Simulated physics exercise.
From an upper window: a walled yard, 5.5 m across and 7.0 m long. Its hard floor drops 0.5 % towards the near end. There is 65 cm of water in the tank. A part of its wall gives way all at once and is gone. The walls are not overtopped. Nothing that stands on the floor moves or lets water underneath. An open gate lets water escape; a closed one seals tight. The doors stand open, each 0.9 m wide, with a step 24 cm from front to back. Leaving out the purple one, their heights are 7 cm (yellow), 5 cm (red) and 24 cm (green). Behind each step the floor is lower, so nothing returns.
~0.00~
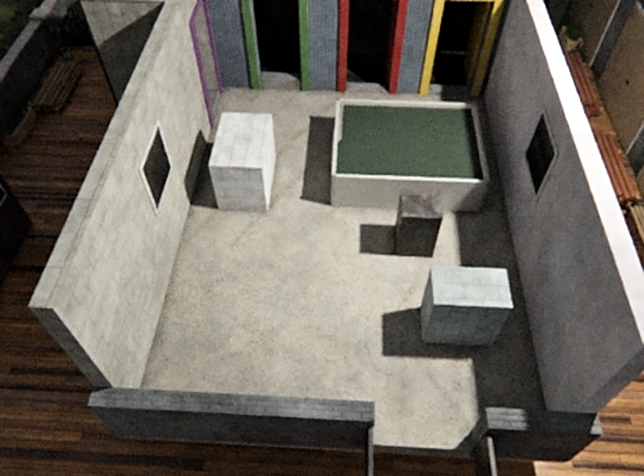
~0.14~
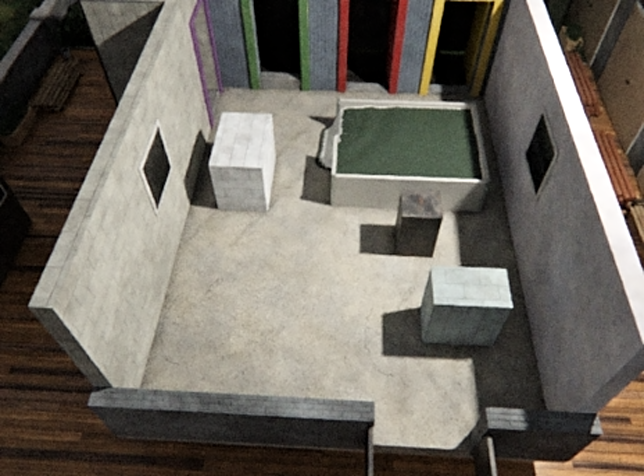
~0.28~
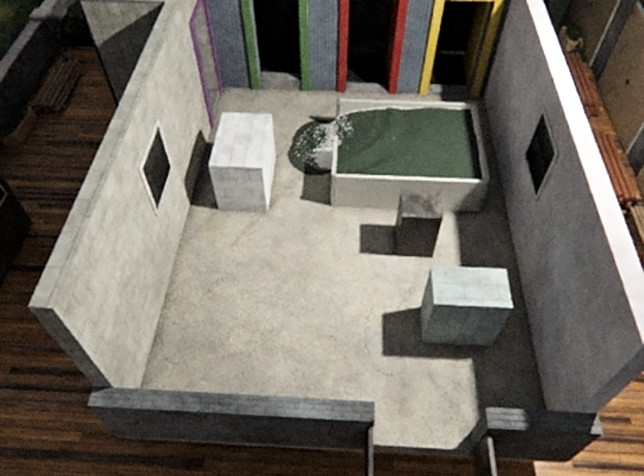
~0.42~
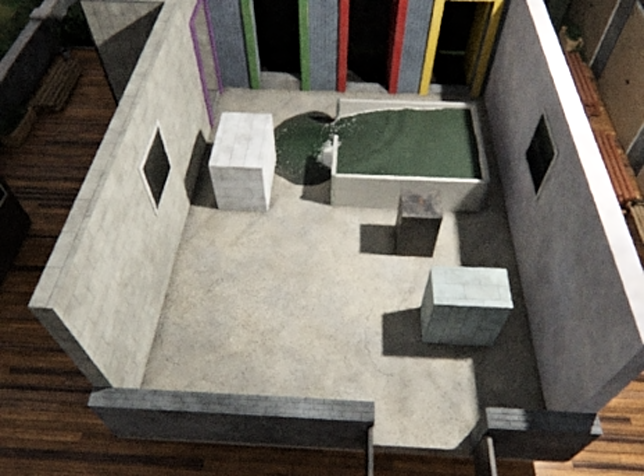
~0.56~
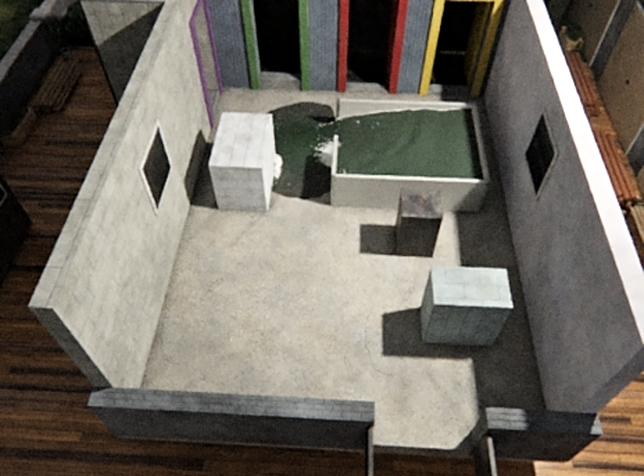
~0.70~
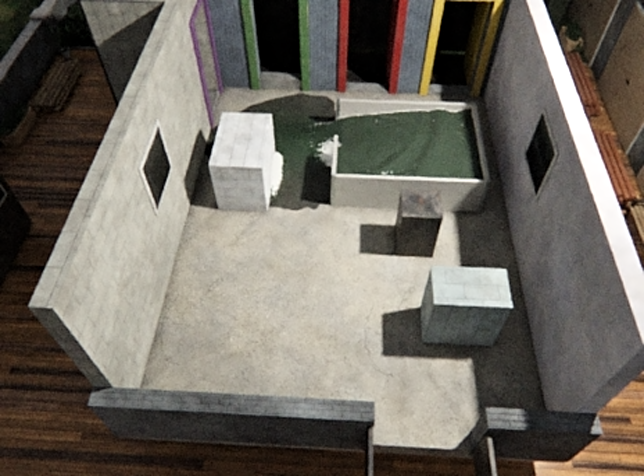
To begin with, green water lies still in a pale tank inside a walled yard, near green, red and yellow doorways. Part of the tank's left wall vanishes and water bursts through the gap, foaming onto the floor, then spreads left, splashes against a white block and runs around behind it.
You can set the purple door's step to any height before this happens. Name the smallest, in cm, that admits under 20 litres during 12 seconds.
At least 30 cm or so.
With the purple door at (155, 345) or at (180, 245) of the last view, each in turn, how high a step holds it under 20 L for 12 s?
About 6.5 and 6.0 cm.
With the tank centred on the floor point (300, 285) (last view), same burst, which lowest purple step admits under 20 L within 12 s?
Some 16 cm.
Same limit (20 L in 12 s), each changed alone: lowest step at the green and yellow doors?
About 19 cm at green and 10.0 cm at yellow.
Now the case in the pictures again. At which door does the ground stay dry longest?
It is the yellow one.
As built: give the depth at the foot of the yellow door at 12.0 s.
Some 10.5 cm.
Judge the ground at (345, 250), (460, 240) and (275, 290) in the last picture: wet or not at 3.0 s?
In turn: Under water, not reached, under water.
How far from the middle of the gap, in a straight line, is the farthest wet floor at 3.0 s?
Roughly 5.0 m.
After 1.4 s water covers 20 % of the floor, deepest (38 cm) near (329, 142); 25 cm at the purple door, 5 litres in over its 15 cm step.
After 3.0 s water covers 50 % of the floor, deepest (33 cm) near (207, 144); 28 cm at the purple door, 130 litres in over its 15 cm step.
After 12.0 s water covers 95 % of the floor, deepest (12 cm) near (503, 345); 9 cm at the purple door, 219 litres in over its 15 cm step.
At the purple door as built, the water arrived by 0.9 s and peaked near 35 cm at 2.0 s.
With a step of 26.5 cm, 34 litres would have come in within the 12 s; with 35.5 cm, 7 litres. So under 20 litres takes about 30 cm.
